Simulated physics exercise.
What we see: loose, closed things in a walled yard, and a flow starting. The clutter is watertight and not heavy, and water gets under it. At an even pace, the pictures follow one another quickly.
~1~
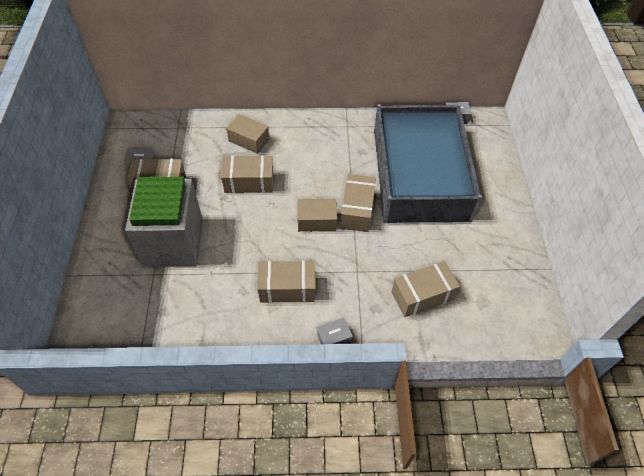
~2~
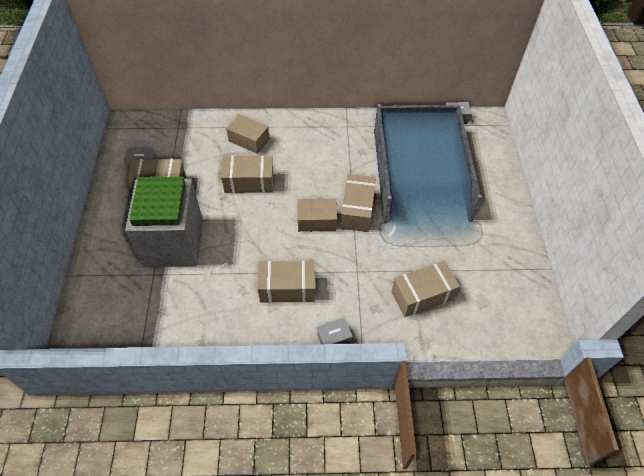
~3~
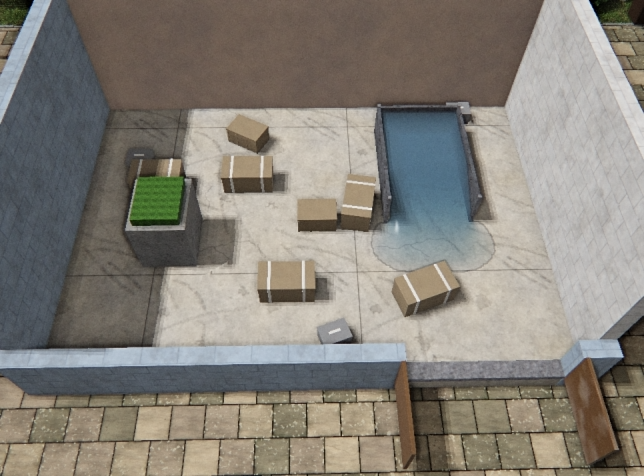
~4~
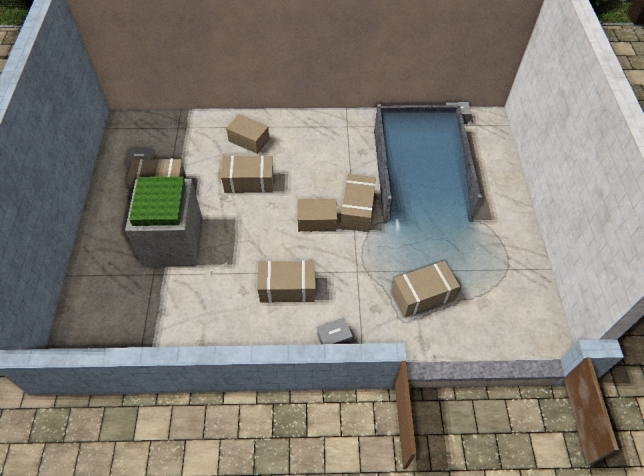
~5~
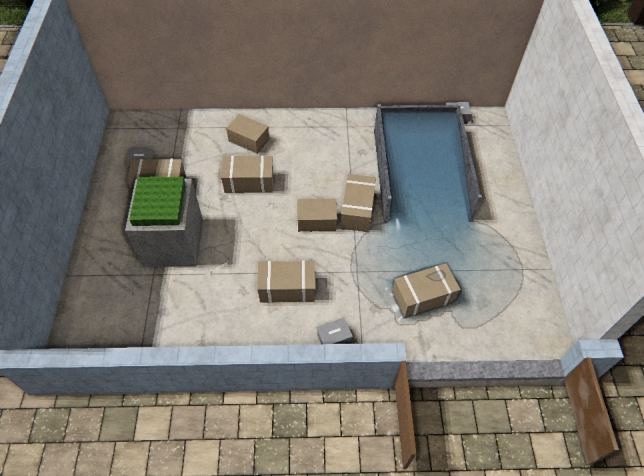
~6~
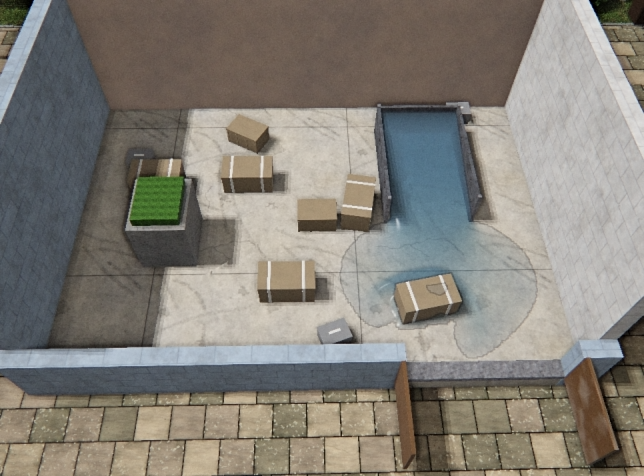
The clip shows a walled yard with scattered strapped boxes and a tank whose near side opens, releasing water that spreads across the floor and around the box in front, which shifts slightly while the others stay still.
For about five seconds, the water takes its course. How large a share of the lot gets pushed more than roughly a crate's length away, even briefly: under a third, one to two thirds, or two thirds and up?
Fewer than a third of the things get pushed well away.
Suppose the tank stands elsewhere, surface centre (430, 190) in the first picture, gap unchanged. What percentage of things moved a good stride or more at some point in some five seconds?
About 20 in a hundred.
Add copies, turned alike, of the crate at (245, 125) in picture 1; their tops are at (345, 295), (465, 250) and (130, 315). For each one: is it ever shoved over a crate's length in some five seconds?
Here's how it goes: Sent far off, sent far off, and lastly sent far off.
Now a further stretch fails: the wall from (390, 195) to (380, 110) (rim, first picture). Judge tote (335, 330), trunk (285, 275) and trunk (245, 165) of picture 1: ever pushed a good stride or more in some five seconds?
In turn: Stayed short, stayed short, cleared that distance.
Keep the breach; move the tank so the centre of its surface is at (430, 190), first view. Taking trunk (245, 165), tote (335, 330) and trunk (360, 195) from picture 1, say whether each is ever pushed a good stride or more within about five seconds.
Short of it, covered the distance, short of it.
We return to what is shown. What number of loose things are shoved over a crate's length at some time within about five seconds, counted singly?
The figure is 2.
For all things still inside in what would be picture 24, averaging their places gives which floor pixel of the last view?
Their average sits at about pixel (267, 197).
A moment on, 1 of 10 are well off their spots; 0 afloat.
Next, 2 of 10 are well off their spots; 1 afloat.
Later, 2 of 10 are well off their spots; 0 afloat.
In the end, 2 of 10 are well off their spots, and 2 have been at some point; 0 afloat.
